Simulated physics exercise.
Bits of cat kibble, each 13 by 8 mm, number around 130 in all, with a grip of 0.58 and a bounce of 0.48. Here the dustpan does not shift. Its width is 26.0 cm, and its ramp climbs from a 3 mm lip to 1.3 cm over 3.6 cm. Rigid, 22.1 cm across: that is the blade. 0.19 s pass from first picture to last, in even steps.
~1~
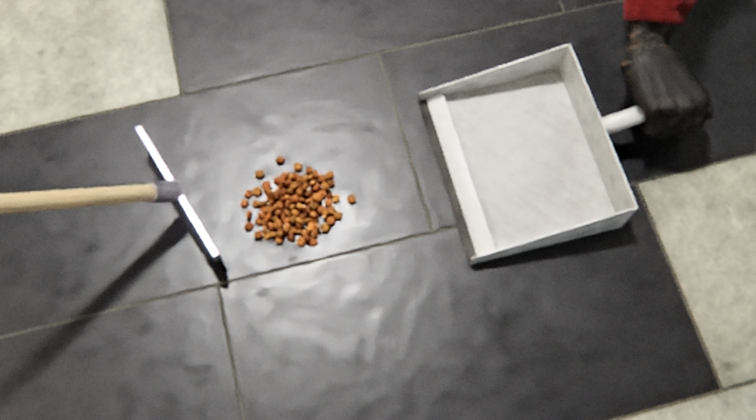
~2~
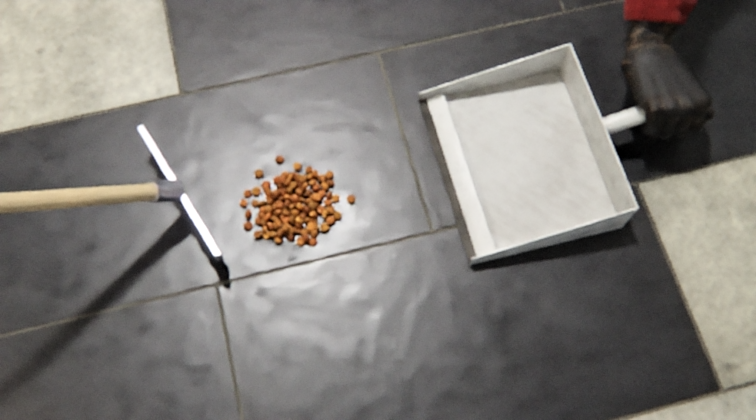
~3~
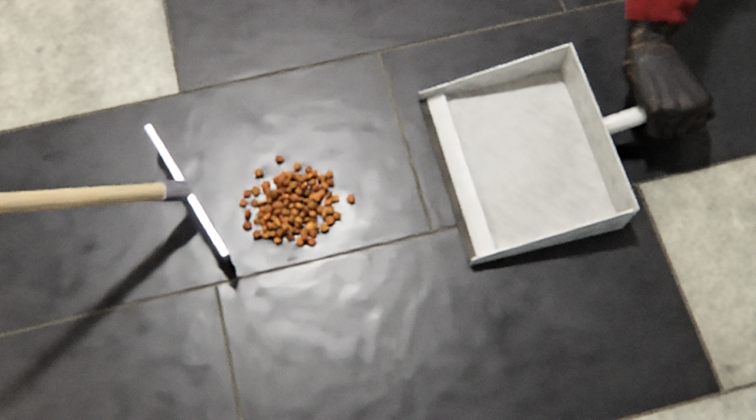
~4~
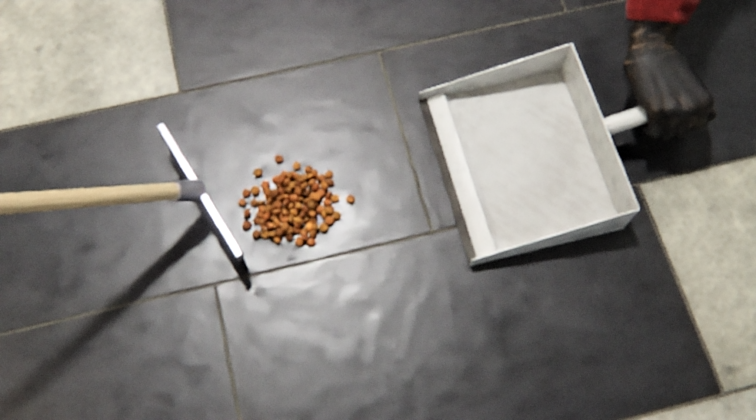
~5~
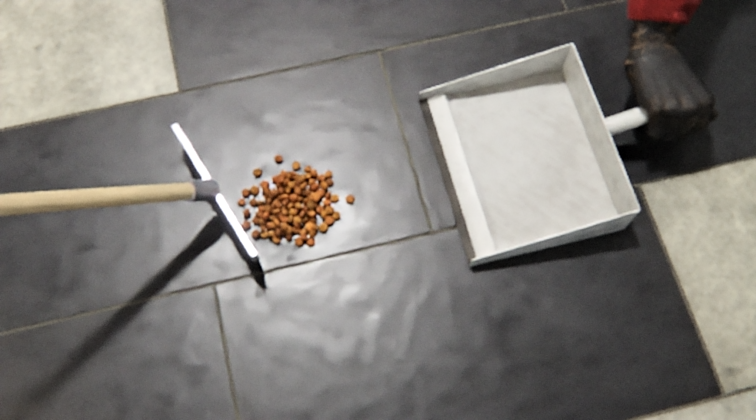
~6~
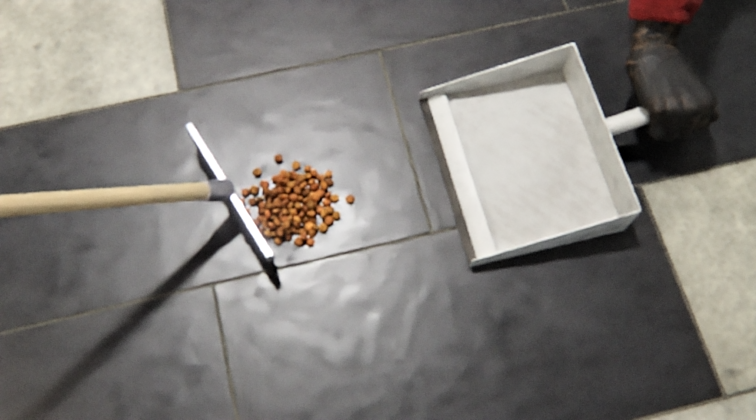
A dark-gloved hand with a red sleeve holds the short handle of a pale grey dustpan at the upper right, seen from above on dark tiles with lighter ones at the corners. A loose pile of orange-brown kibble lies left of the pan, beside a thin blade on a wooden pole. The blade slides steadily right and meets the pile's left edge, while pan and camera stay still.
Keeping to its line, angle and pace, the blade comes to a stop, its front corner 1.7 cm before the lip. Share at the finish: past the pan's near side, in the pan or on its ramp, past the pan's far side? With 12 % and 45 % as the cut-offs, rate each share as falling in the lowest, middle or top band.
Bands: Near side in the lowest band; pan in the lowest band; far side in the lowest band.
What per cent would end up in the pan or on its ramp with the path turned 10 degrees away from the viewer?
Around 10 %.
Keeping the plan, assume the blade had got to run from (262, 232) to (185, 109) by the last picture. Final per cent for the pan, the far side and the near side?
Pan 20 % / far 15 % / near 0 %.
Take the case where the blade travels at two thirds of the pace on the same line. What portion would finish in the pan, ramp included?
I'd guess it lands at about 0 per cent.
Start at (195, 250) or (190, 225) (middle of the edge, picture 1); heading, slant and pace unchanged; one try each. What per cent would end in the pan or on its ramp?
I'd put it near 0 per cent for the first and near 0 per cent for the second.
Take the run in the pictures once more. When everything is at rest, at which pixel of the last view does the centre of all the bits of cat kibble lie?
Close to pixel (415, 176).
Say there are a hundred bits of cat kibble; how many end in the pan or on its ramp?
Around 0 percent.
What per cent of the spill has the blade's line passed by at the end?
10 %.
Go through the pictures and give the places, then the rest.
Blade from (216, 256) to (142, 133), moved 0.0 cm, 0 of the pieces shifted so far; middle of the pieces at (293, 207); pan at (530, 159), in the first frame.
Blade from (218, 256) to (143, 132), moved 0.4 cm, 0 of the pieces shifted so far; middle of the pieces at (292, 207), in the second frame.
Blade from (226, 256) to (151, 131), moved 1.5 cm, 0 of the pieces shifted so far; middle of the pieces at (292, 207), in the third frame.
Blade from (240, 256) to (163, 131), moved 3.3 cm, 0 of the pieces shifted so far; middle of the pieces at (291, 207), in the fourth frame.
Blade from (254, 256) to (177, 130), moved 5.3 cm, 0 of the pieces shifted so far; middle of the pieces at (291, 207), in the fifth frame.
Blade from (269, 257) to (192, 130), moved 7.3 cm, 12 of the pieces shifted so far; middle of the pieces at (291, 206); pan at (532, 160), in the sixth frame.
Then, 0.22 s after the last picture, middle of the blade 17 cm from the lip; 0 % over the lip, far side 0 %, near side 0 %.
Then, 0.37 s after the last picture, middle of the blade 9 cm from the lip; 0 % over the lip, far side 0 %, near side 0 %.
Then, 0.65 s after the last picture, middle of the blade 5 cm from the lip; 0 % over the lip, far side 0 %, near side 0 %.
In the end, near side 0 %, pan 0 %, far side 0 %, in front of the lip or behind the blade 100 %.
